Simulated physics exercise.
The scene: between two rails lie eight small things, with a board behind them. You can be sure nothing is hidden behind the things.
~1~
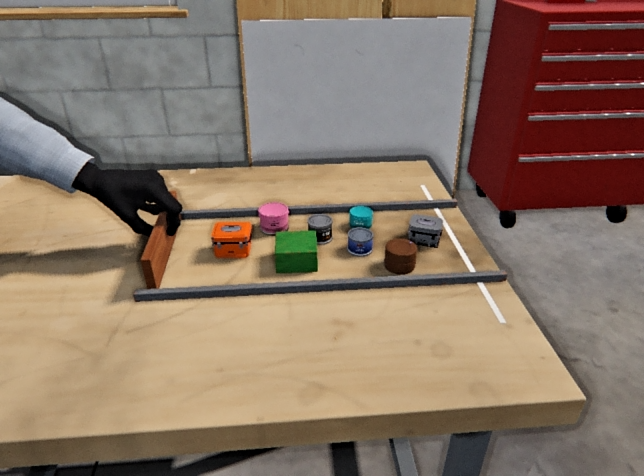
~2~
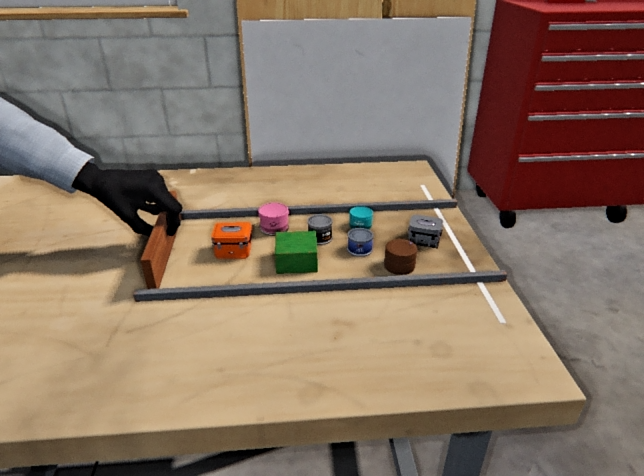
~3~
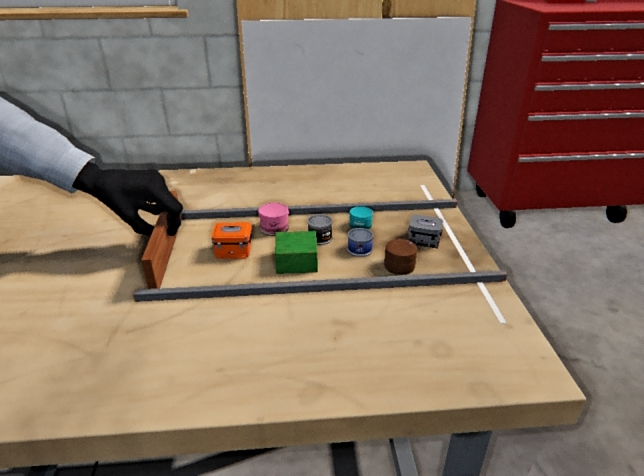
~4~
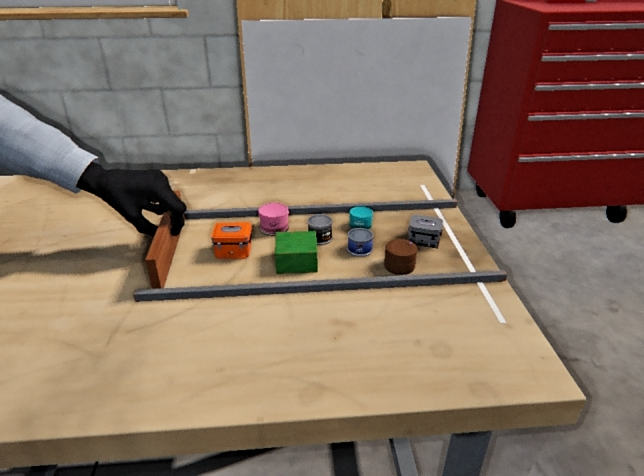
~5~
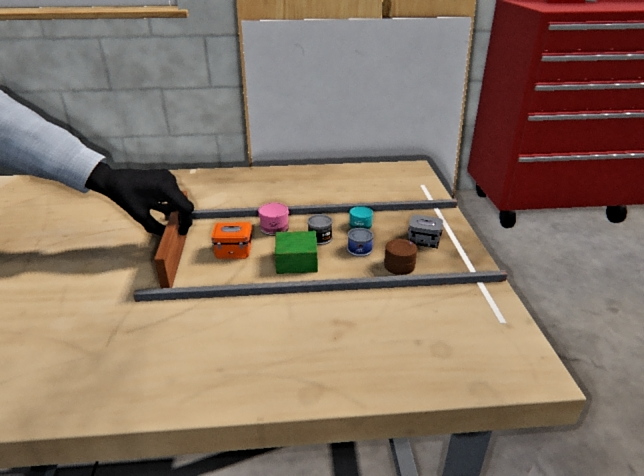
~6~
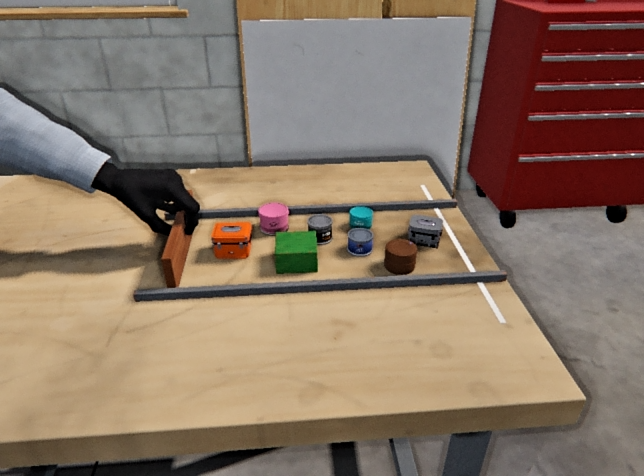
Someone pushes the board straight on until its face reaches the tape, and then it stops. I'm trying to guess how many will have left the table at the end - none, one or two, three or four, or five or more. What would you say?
I would say five or more.
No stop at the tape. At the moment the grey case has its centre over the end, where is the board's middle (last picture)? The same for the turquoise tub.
Its middle is about (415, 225) and about (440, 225).
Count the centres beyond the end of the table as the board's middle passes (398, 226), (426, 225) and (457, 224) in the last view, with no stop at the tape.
Past-the-end tally - position 1: 0, position 2: 1, position 3: 5.
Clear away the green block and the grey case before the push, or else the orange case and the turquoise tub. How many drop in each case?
First 3, then 3.
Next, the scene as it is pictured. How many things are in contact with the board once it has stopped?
That comes to 3.
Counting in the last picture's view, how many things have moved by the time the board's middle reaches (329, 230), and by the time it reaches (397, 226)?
At first I count 6, and then 8.
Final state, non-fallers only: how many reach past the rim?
The overhang total is 3.
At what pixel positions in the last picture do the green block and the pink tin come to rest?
You'll see the green block at (490, 255), with the pink tin at (457, 210).
Soon after, none off yet; grey case at rest near (425, 231); brown lid at rest near (400, 257); turquoise tub at rest near (361, 219).
At rest, the number that fall off is five or more; fallen, black tin, blue pot, turquoise tub, brown lid and grey case.
